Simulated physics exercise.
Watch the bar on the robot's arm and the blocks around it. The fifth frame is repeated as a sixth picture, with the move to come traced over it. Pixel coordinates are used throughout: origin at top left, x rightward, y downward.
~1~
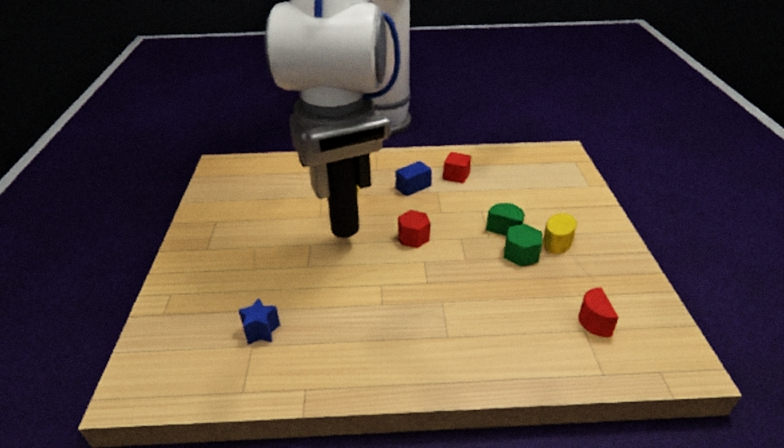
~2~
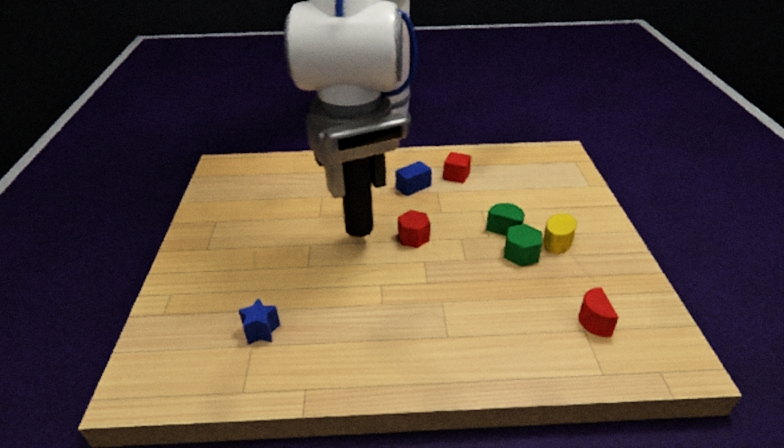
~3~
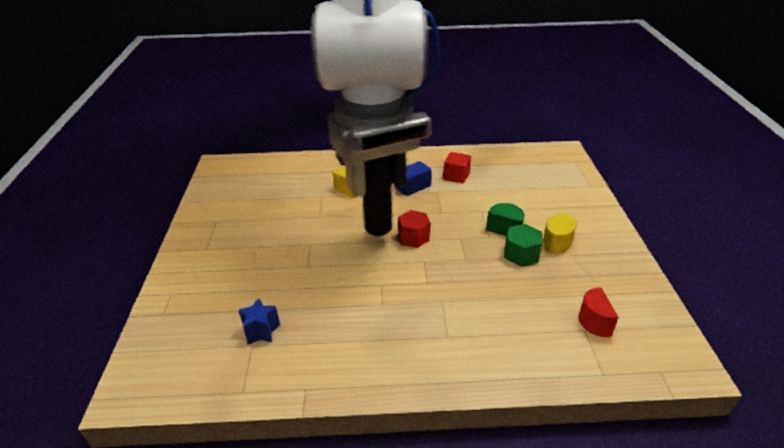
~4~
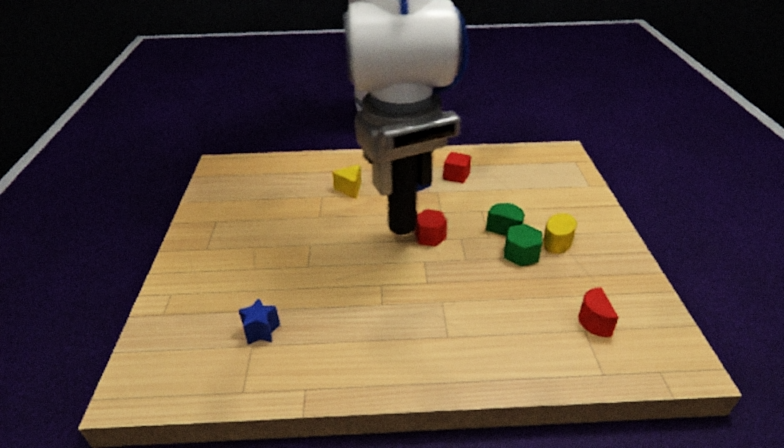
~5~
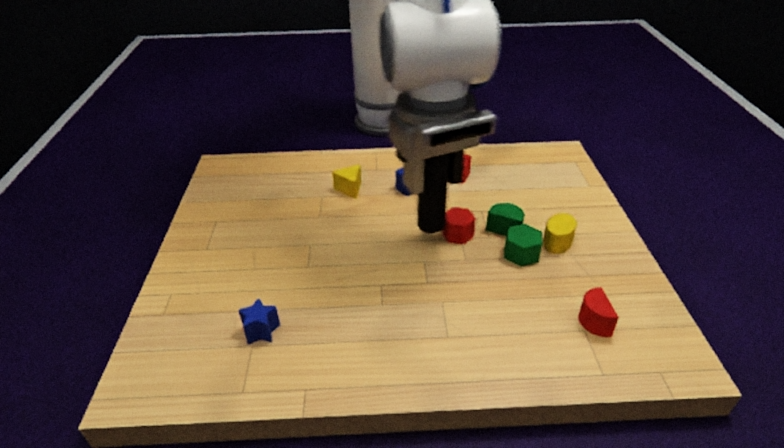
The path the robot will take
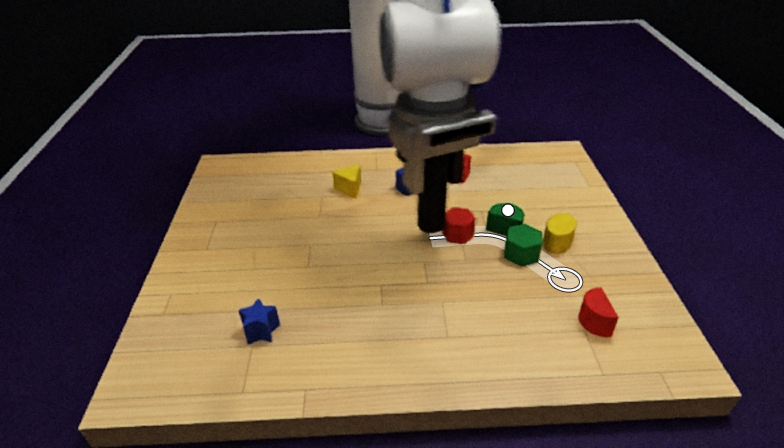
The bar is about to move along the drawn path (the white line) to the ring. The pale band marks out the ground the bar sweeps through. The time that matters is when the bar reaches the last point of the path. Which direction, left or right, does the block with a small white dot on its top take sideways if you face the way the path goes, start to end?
Side: Left.
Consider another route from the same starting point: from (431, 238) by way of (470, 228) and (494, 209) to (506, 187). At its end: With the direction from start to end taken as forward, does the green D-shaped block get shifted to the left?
Short answer: No.
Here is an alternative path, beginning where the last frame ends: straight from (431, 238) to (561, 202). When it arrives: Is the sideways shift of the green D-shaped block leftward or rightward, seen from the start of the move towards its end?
The answer is right: Facing from the path's start to its end, that's where the green D-shaped block shifts.
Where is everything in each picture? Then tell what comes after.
In the first picture, bar's lower end at (345, 230); red six-sided block at (414, 219); green D-shaped block at (508, 210); green six-sided block at (525, 235); yellow oval at (562, 223); red D-shaped block at (600, 302).
In the second picture, bar at (360, 229); blocks still.
In the third picture, bar at (379, 228); blocks still.
In the fourth picture, bar at (402, 227); red six-sided block at (431, 218).
In the fifth picture, bar at (431, 226); red six-sided block at (460, 216); green D-shaped block at (508, 210); green six-sided block at (525, 235); yellow oval at (562, 223); red D-shaped block at (600, 302).
Drawn move, from (431, 238) over (479, 235) and (524, 251) to (565, 279); the dot is on the green D-shaped block.
On the path given first. One third of the way, bar at (481, 222); red six-sided block at (508, 209), turned 15° anticlockwise; green D-shaped block at (533, 205), turned 40° clockwise.
Two thirds of the way, bar at (527, 239); red six-sided block at (531, 211), turned 30° anticlockwise; green D-shaped block at (549, 201), turned 20° clockwise; green six-sided block at (553, 250).
At the end, bar at (569, 266); red six-sided block at (531, 211), turned 30° anticlockwise; green D-shaped block at (549, 201), turned 20° clockwise; green six-sided block at (602, 277), turned 25° anticlockwise; yellow oval still; red D-shaped block at (605, 306), turned 25° clockwise.
